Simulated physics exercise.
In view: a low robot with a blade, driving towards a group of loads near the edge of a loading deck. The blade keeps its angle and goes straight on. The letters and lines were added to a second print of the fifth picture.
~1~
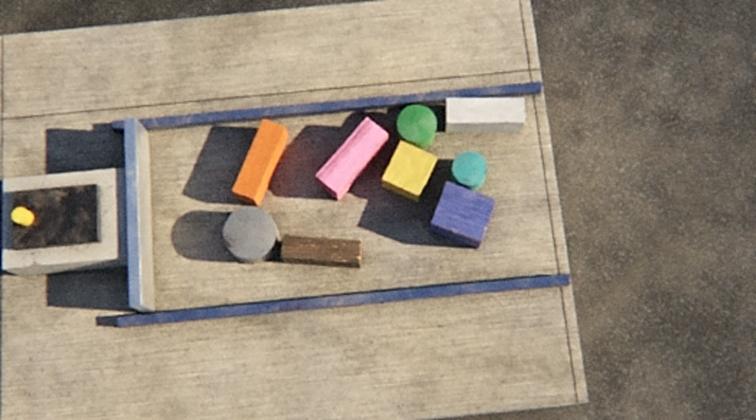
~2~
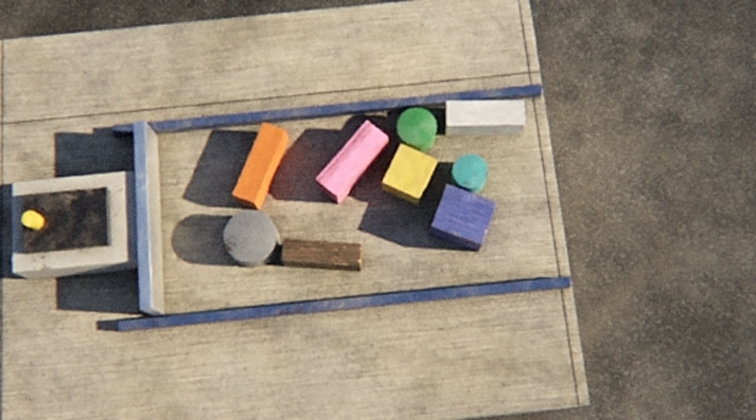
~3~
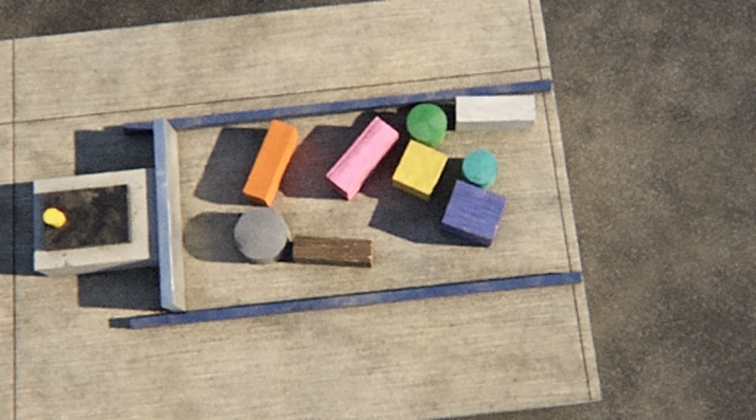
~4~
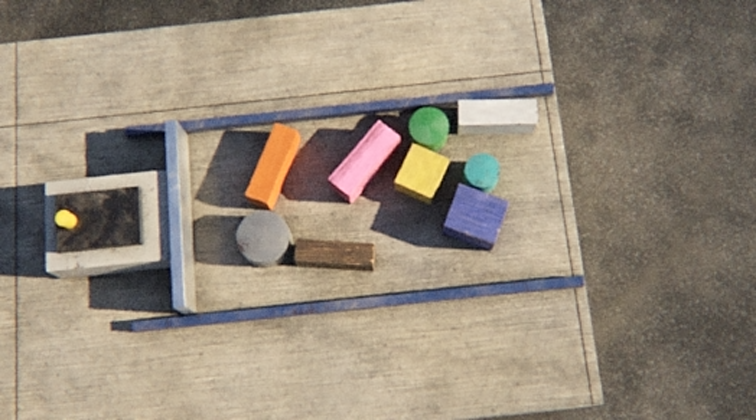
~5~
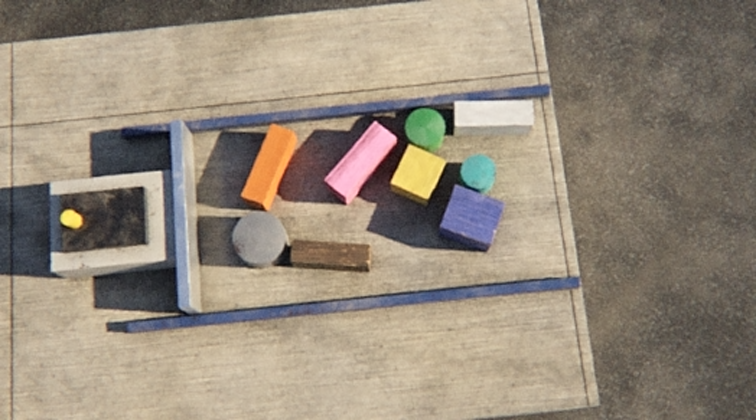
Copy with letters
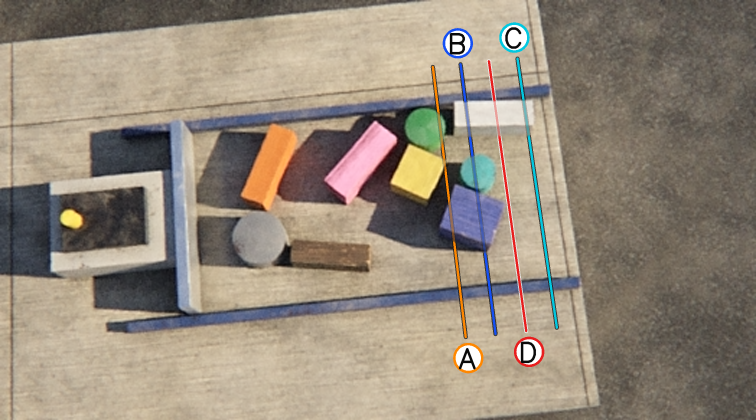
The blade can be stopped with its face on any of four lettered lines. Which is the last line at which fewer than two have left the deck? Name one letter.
It can go as far as A.
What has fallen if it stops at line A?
The white bar goes over.
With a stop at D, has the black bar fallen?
No.
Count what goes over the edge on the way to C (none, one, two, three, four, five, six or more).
By then, six or more.
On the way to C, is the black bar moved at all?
By then, yes.
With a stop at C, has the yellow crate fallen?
By then, yes.
On the marked copy, A at (449, 197); B at (477, 194); C at (536, 188); D at (507, 191).
Following A. Soon after the start, robot (208, 208); black bar (372, 264); orange stick (296, 163).
Later, robot (304, 199); white bar (500, 117); turquoise canister (486, 175).
In the end, robot (376, 191); white bar over the edge; turquoise canister (556, 166); one fallen.
As for the rest, B drops two; C drops seven; D drops five.
